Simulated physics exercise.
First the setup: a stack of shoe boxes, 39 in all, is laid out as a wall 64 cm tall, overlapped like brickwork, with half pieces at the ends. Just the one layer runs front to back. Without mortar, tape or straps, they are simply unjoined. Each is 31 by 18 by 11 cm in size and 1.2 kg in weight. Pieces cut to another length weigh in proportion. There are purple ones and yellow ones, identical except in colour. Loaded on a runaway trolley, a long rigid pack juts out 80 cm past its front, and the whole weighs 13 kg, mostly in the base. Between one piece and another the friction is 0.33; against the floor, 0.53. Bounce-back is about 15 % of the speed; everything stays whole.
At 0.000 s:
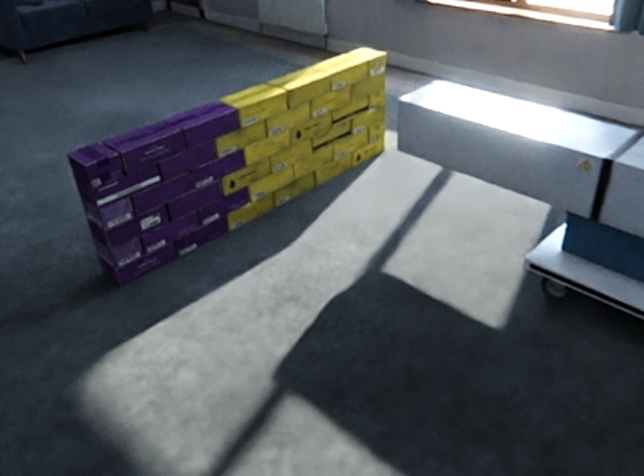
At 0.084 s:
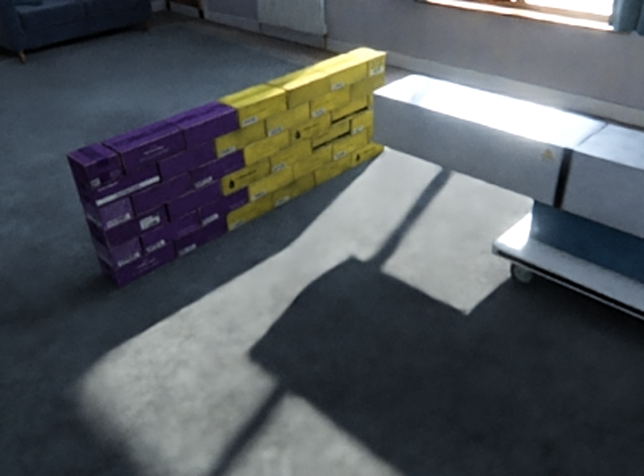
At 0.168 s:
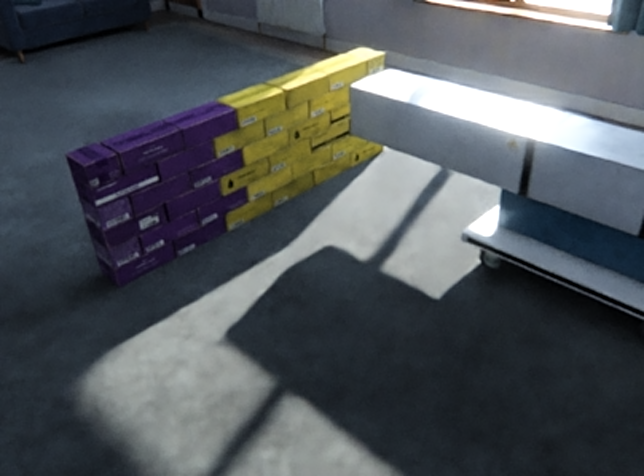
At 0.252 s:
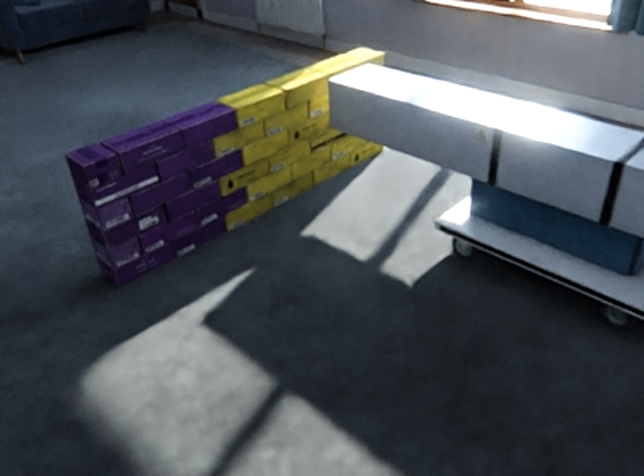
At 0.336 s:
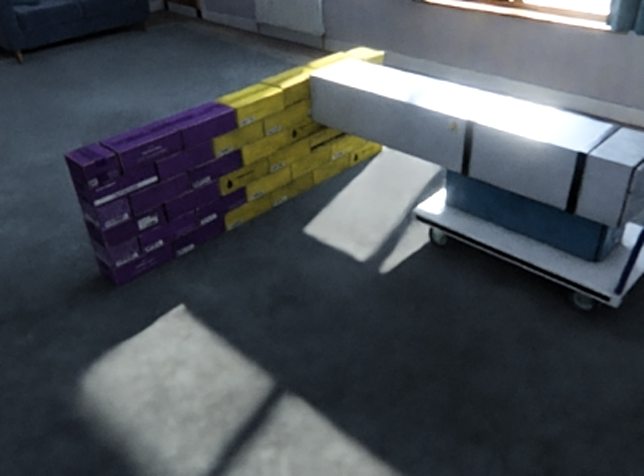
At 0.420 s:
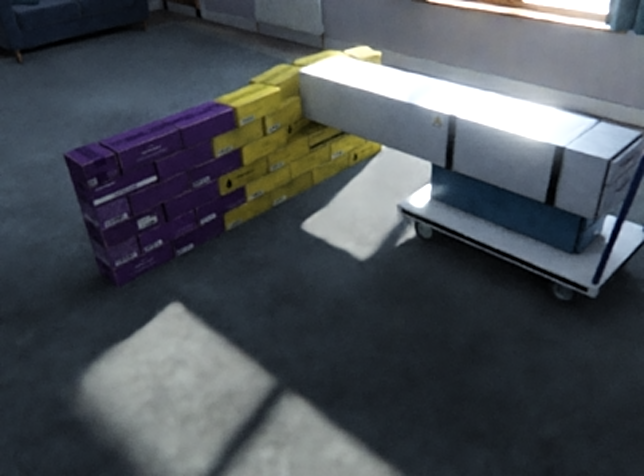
At the start, a low wall of purple and yellow boxes stands on a grey floor, with a trolley carrying long pale boxes at the right. The trolley rolls steadily leftward, its overhanging load closing the gap to the yellow section. The load then pushes into the yellow boxes, shifting several slightly.
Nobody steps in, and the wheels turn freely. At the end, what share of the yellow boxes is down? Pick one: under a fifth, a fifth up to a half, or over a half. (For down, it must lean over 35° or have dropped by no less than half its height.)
A fifth up to a half.
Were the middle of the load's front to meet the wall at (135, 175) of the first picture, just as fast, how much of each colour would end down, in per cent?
The purple ones would be 50 per cent down and the yellow ones 0 per cent.
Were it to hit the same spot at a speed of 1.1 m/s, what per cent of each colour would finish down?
Share down, in per cent: Purple 0, yellow 40.
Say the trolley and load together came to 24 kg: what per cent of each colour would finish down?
In that case purple 0, yellow 40 per cent.
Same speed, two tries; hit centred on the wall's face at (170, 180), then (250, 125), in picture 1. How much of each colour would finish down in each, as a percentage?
Down by colour - purple: 70%, then 30%; yellow: 10%, then 20%.
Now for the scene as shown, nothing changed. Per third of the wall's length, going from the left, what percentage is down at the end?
From the left: 0, then 20, then 50 percent.
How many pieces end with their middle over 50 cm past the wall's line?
About 6 pieces.
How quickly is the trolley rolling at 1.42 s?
About 0.4 m/s.
Around 0.52 s, load 20 cm past the wall's line, still rolling; none of the 24 yellow boxes down (0 of 39 in all colours); top yellow box tipped 6°.
Around 0.68 s, load 32 cm past the wall's line, still rolling; 6 of the 24 yellow boxes down (6 of 39 in all colours); top yellow box tipped 29°.
Around 0.90 s, load 48 cm past the wall's line, still rolling; 9 of the 24 yellow boxes down (9 of 39 in all colours); top yellow box tipped 52°, 15 cm lower.
Around 1.42 s, load 82 cm past the wall's line, still rolling; 9 of the 24 yellow boxes down (9 of 39 in all colours); top yellow box on its side.
Finally (2.5 s), load 85 cm past the wall's line, stopped; 9 of the 24 yellow boxes down (9 of 39 in all colours); top yellow box upside down; top purple box unmoved. That is 38 per cent. Seen by the last camera, middles, top yellow box near (175, 169), top purple box near (199, 124).
